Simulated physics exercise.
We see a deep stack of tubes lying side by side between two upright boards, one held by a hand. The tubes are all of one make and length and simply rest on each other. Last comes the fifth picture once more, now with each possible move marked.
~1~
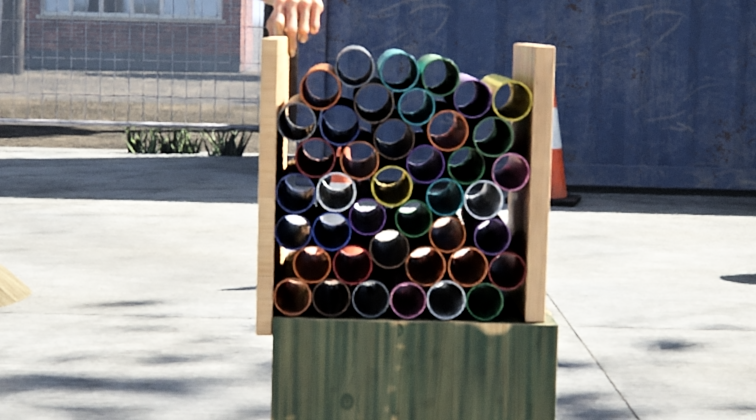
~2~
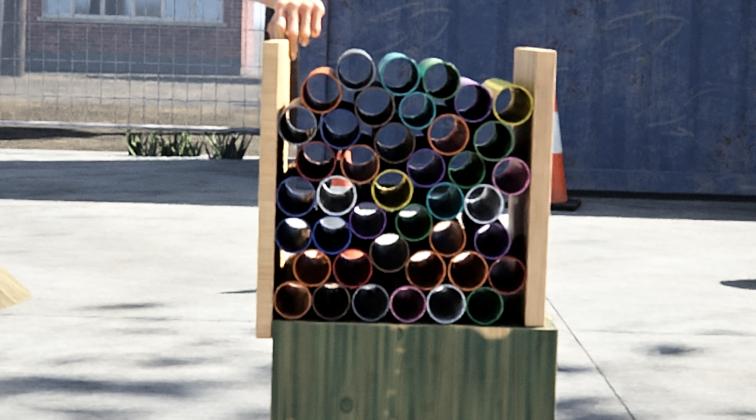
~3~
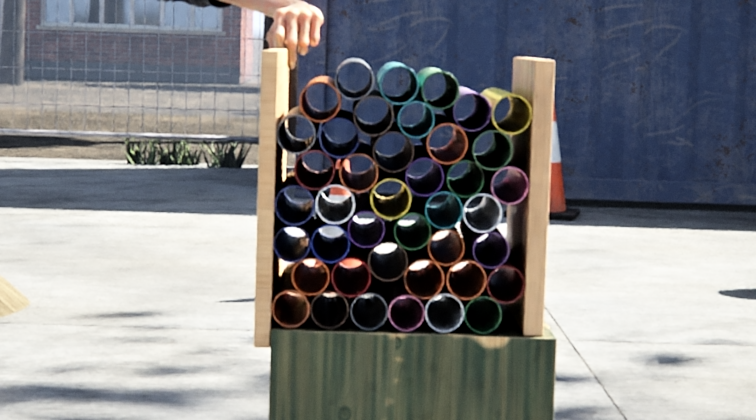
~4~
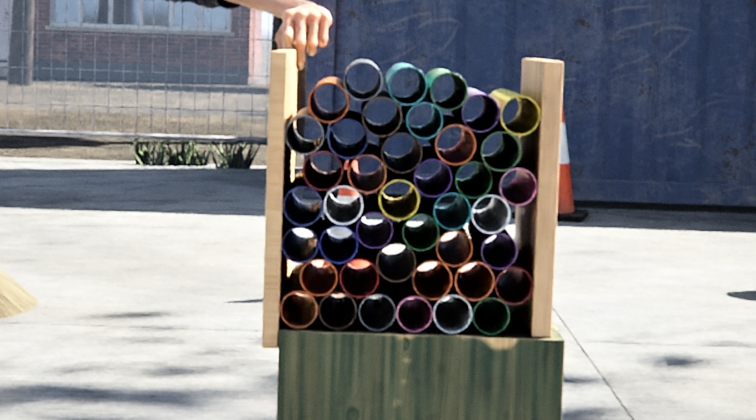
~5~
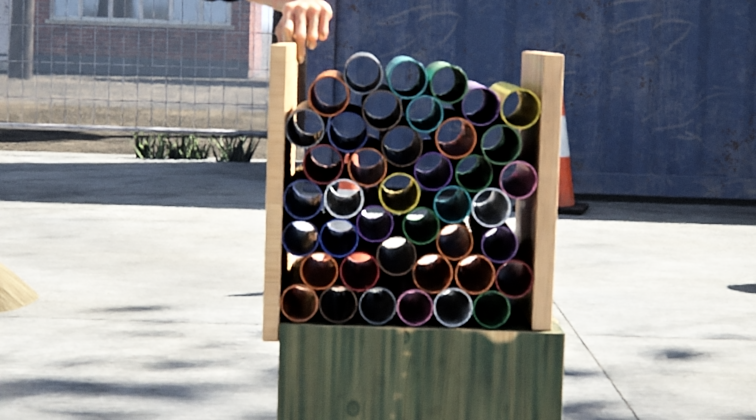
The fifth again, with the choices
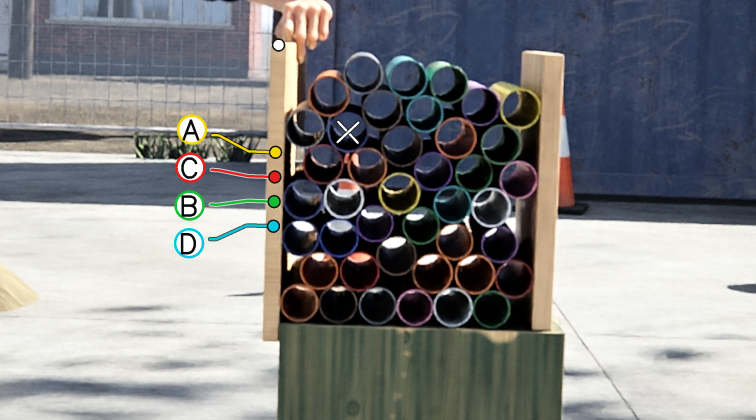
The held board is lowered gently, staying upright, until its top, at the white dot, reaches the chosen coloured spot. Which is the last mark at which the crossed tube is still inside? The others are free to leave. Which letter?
The last mark within the limit is B.
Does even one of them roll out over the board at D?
At D: Yes.
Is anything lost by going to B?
At B: Yes.
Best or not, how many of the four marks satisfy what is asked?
Three of them.
On the marked copy, A at (275, 152); B at (274, 202); C at (275, 177); D at (273, 226); the cross at (348, 132); the white dot at (278, 45).
Taking B. A third of the way, top of the board (285, 113).
Two thirds of the way, top of the board (283, 191).
When it is over, top of the board (283, 201), three out over the board, the crossed one still inside.
As for the rest, A keeps the crossed one inside; C keeps the crossed one inside; D lets the crossed one out.
